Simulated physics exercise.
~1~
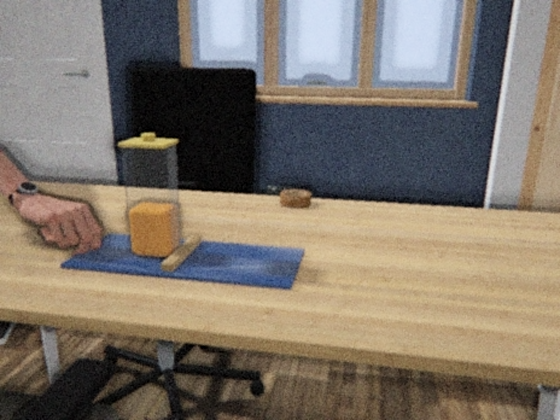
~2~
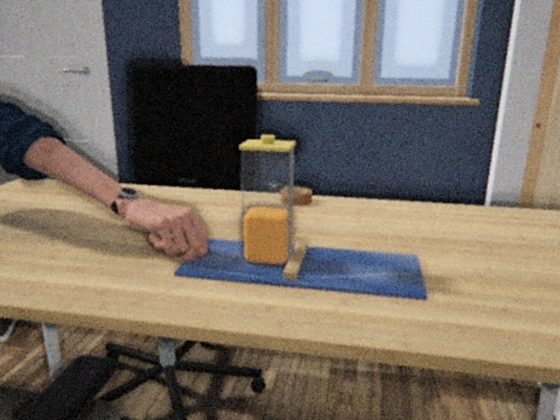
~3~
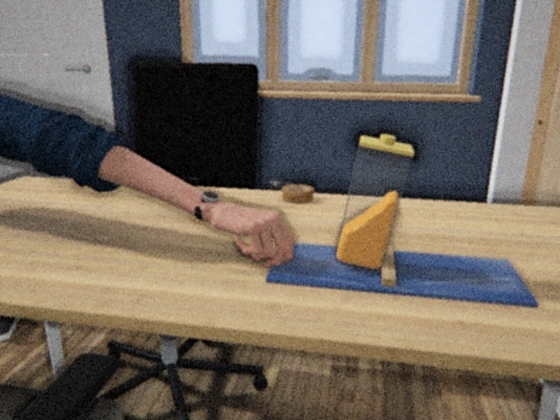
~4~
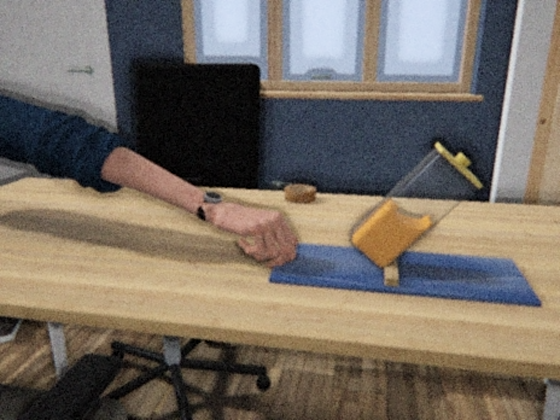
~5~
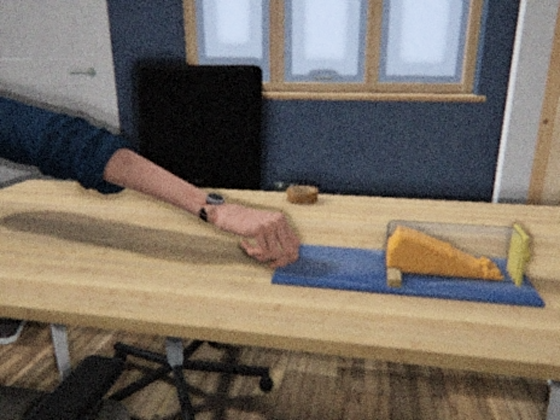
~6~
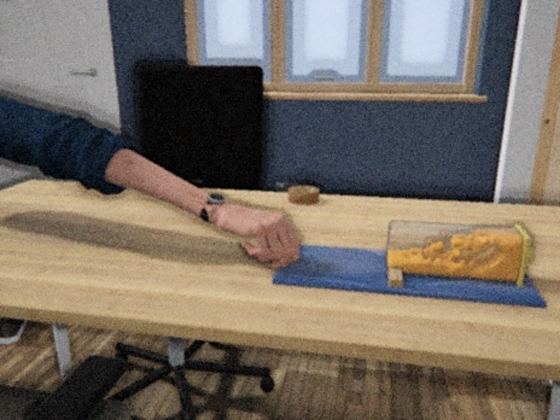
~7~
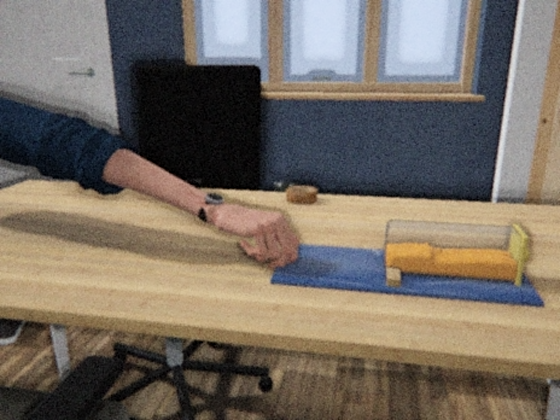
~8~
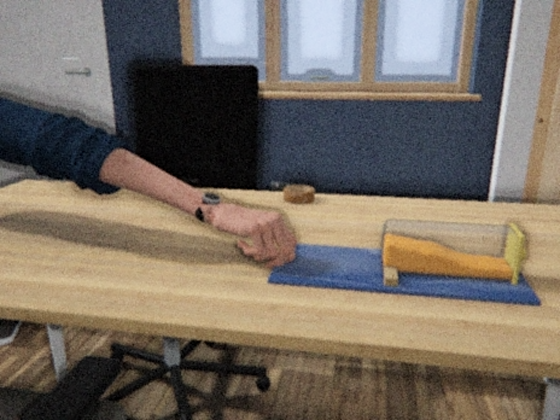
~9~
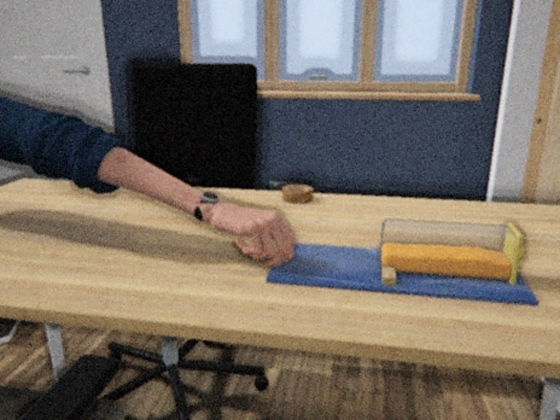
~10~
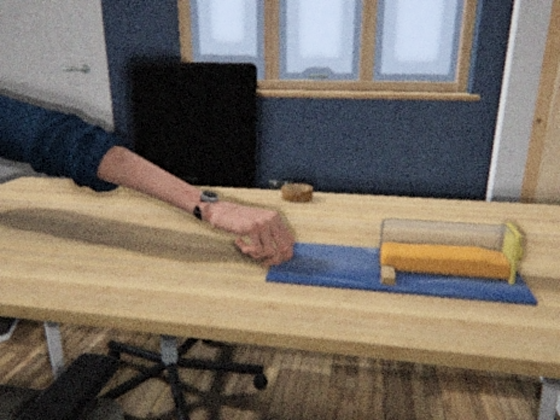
Capped flask of orange juice tipping over rightward as a hand slides its blue board right and stops, ending on its side.
